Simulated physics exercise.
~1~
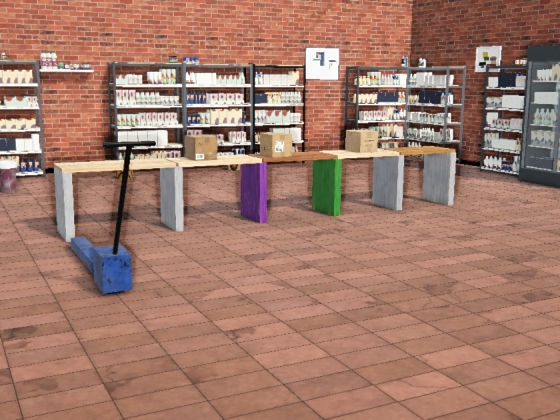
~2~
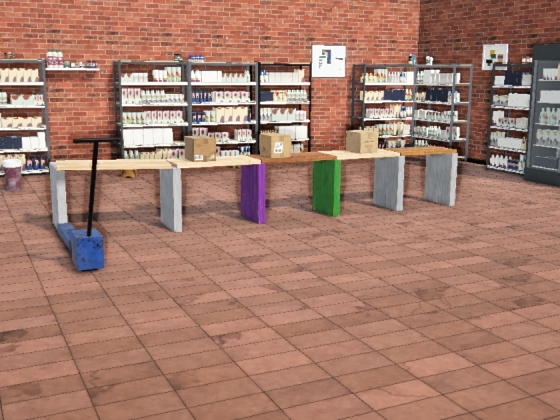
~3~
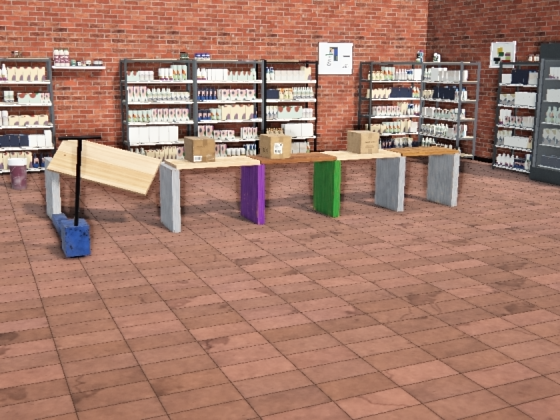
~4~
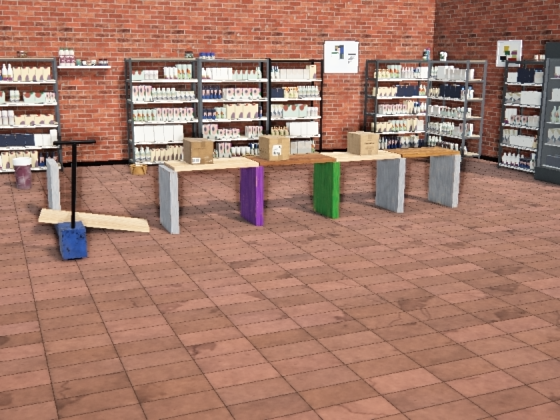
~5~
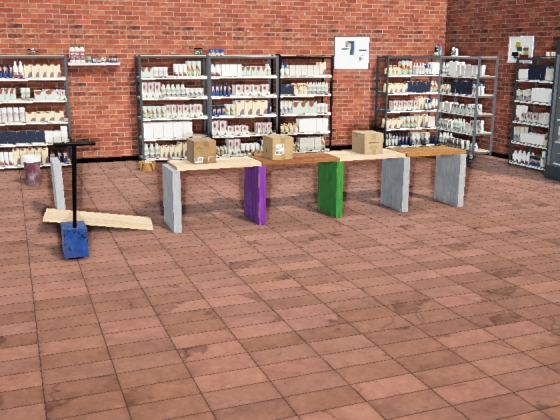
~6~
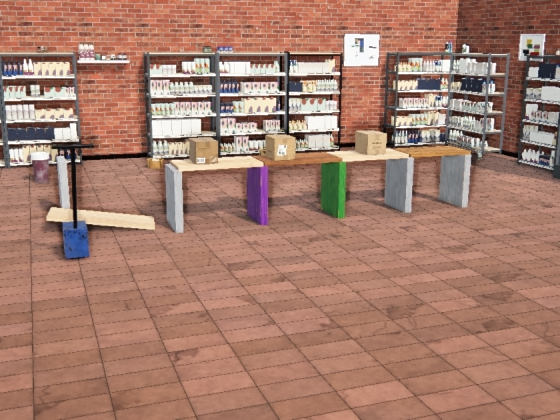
A blue floor jack pushes in at the left end, and one board tips and falls.
